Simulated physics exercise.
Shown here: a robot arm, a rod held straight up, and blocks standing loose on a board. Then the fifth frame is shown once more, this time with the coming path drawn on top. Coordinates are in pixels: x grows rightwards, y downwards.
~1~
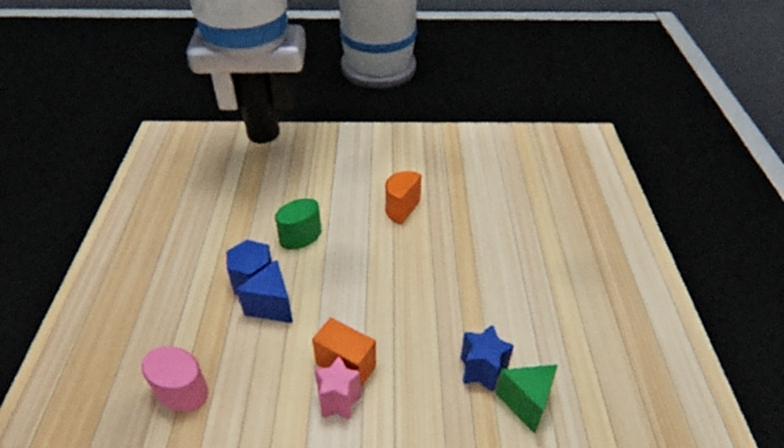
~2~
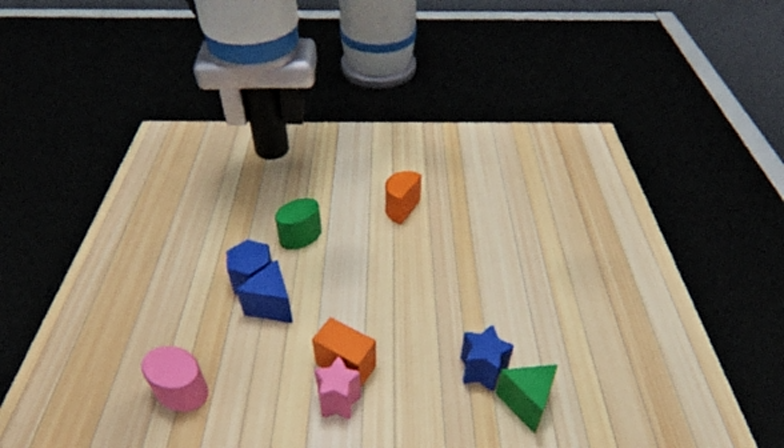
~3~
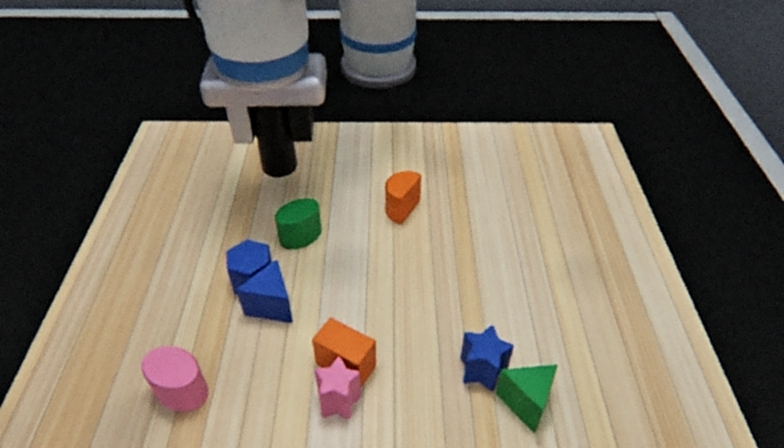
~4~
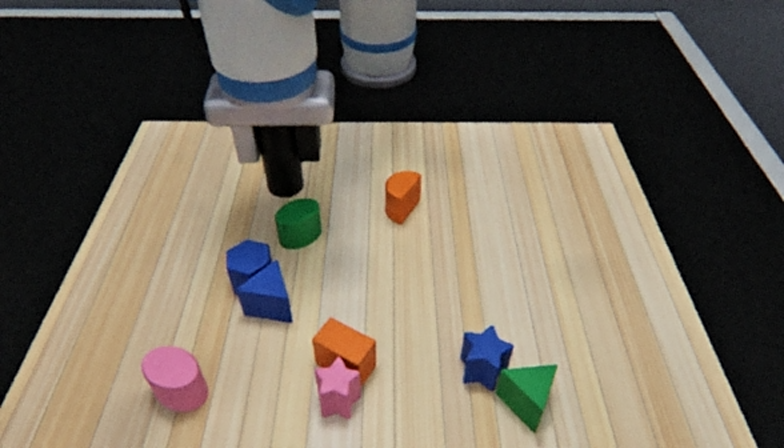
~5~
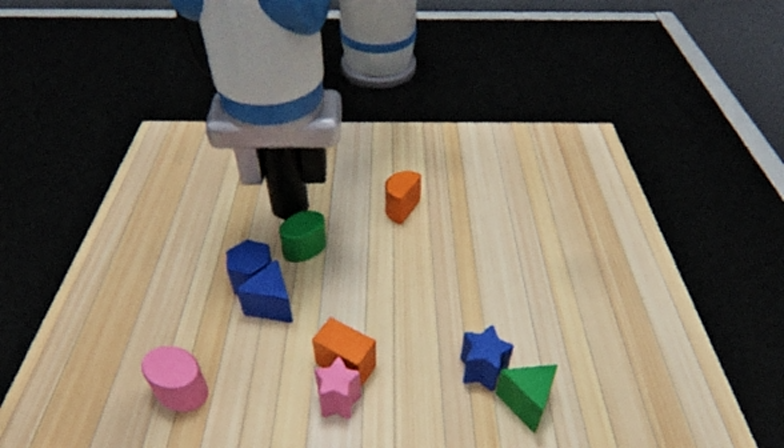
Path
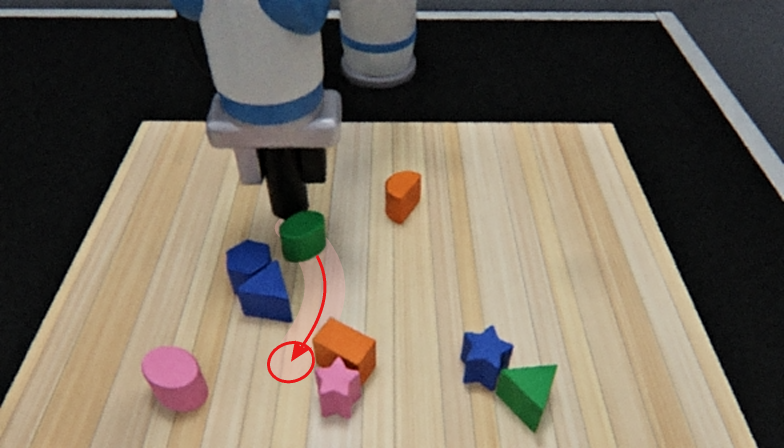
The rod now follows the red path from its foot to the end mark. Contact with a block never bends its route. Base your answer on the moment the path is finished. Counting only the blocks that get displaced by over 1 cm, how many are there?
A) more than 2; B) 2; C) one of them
A
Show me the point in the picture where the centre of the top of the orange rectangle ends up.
I predict (346, 378).
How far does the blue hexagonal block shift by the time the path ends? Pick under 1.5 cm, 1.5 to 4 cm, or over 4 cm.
I'd go with under 1.5 cm for this block.
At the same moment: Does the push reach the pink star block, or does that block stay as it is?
By the time the path is finished, it has moved at least a centimetre.
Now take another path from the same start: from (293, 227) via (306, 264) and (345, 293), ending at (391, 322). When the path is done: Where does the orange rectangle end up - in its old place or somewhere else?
The orange rectangle will be pushed away from where it stands.
The drawn path runs from (293, 227) via (320, 262) and (321, 310), ending at (291, 362).
On the path given first. One third of the way, rod (318, 243); green oval block (321, 264), turned 35° clockwise.
Two thirds of the way, rod (318, 292); green oval block (321, 318), turned 40° clockwise; pink star block (334, 386); orange rectangle (341, 350), turned 30° anticlockwise.
At the end, rod (287, 343); blue hexagonal block not moved; blue triangular block not moved; green oval block (304, 370); pink star block (351, 421); orange rectangle (346, 378), turned 85° anticlockwise.
